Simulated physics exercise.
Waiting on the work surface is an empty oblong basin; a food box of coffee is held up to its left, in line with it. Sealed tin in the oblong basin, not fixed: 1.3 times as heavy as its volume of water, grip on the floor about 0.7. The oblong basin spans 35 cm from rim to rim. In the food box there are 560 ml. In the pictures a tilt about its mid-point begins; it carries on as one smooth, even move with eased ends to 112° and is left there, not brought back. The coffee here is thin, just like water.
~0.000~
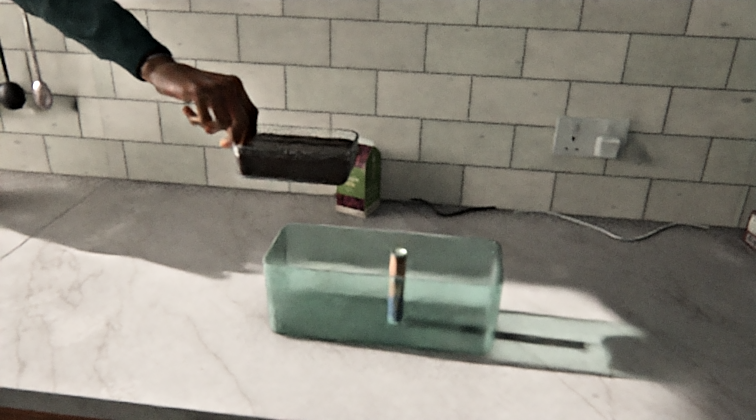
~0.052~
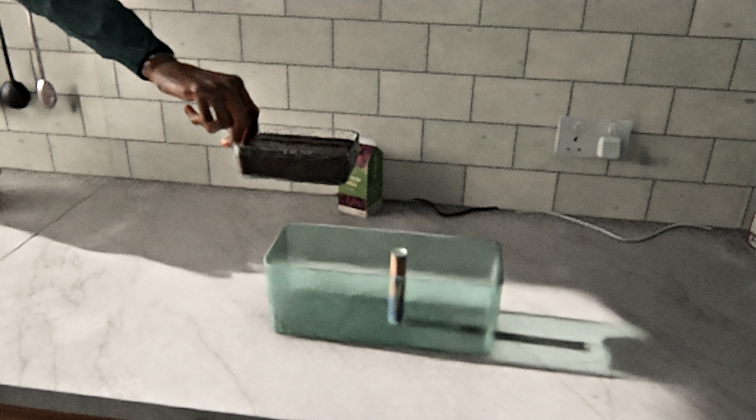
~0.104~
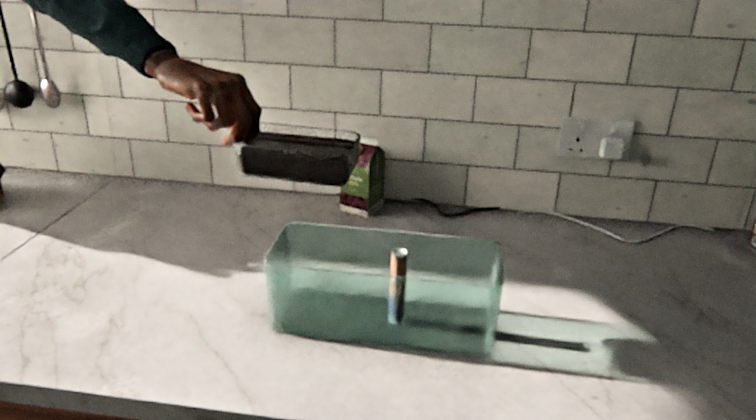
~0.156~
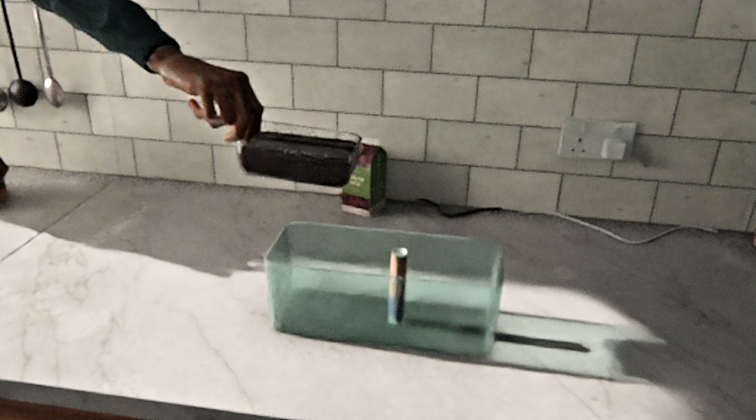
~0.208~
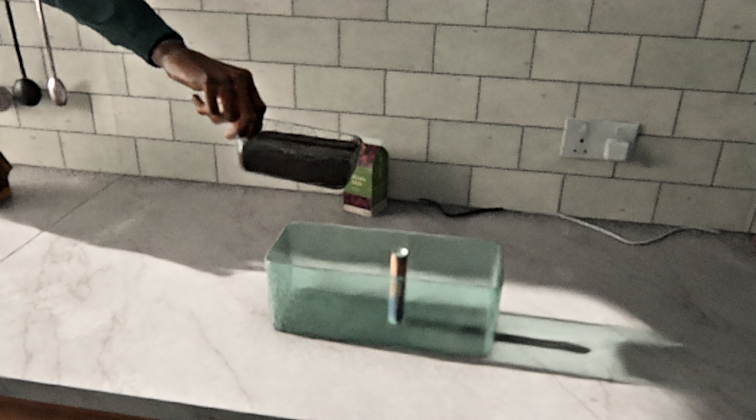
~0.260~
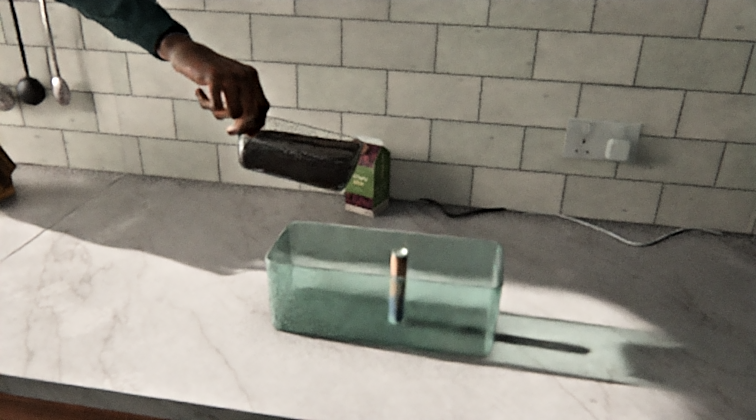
The clip shows a hand holding a clear food box of dark liquid above a worktop, behind an empty green oblong basin and a small upright cylinder; the box starts level, then slowly leans slightly, its right end dipping.
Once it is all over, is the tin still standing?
Yes.
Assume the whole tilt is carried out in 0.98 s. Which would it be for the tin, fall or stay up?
Result: Tin upright.
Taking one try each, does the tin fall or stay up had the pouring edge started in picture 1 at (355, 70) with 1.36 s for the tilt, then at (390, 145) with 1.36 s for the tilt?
Run one: It does not tip. Run two: It does not tip.
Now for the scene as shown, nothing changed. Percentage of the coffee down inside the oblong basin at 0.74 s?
About 34 per cent.
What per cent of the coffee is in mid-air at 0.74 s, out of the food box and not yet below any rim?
Roughly 44 percent.
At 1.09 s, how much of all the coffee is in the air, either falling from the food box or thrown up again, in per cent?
Roughly 3 %.
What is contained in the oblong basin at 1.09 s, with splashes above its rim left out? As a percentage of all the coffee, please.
I'd say roughly 88 in a hundred of it.
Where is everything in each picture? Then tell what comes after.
In the first picture, it leans 0°; its right rim is at (354, 144); the coffee meets the walls at (245, 141) and (353, 149); the oblong basin's rim runs from (274, 243) to (502, 263); the tin's top is at (398, 255).
In the second picture, it leans 0°; its right rim is at (355, 144); the coffee meets the walls at (246, 140) and (354, 149).
In the third picture, it leans 2°; its right rim is at (356, 145); the coffee meets the walls at (247, 140) and (354, 149).
In the fourth picture, it leans 4°; its right rim is at (356, 147); the coffee meets the walls at (248, 139) and (355, 150).
In the fifth picture, it leans 6°; its right rim is at (357, 150); the coffee meets the walls at (249, 138) and (356, 151).
In the sixth picture, it leans 10°; its right rim is at (358, 153); the coffee meets the walls at (250, 138) and (357, 151).
After 0.74 s the tilt is 64° and 21 per cent is still to pour; the tin stands where it began.
After 1.09 s the tilt is 102° and 2 per cent is still to pour; the tin stands where it began.
After 1.46 s the tilt is 112° and 0 per cent is still to pour; the tin stands where it began.
After 1.86 s the tilt is 112° and 0 per cent is still to pour; the tin stands where it began.
In the end the tin stands where it began.
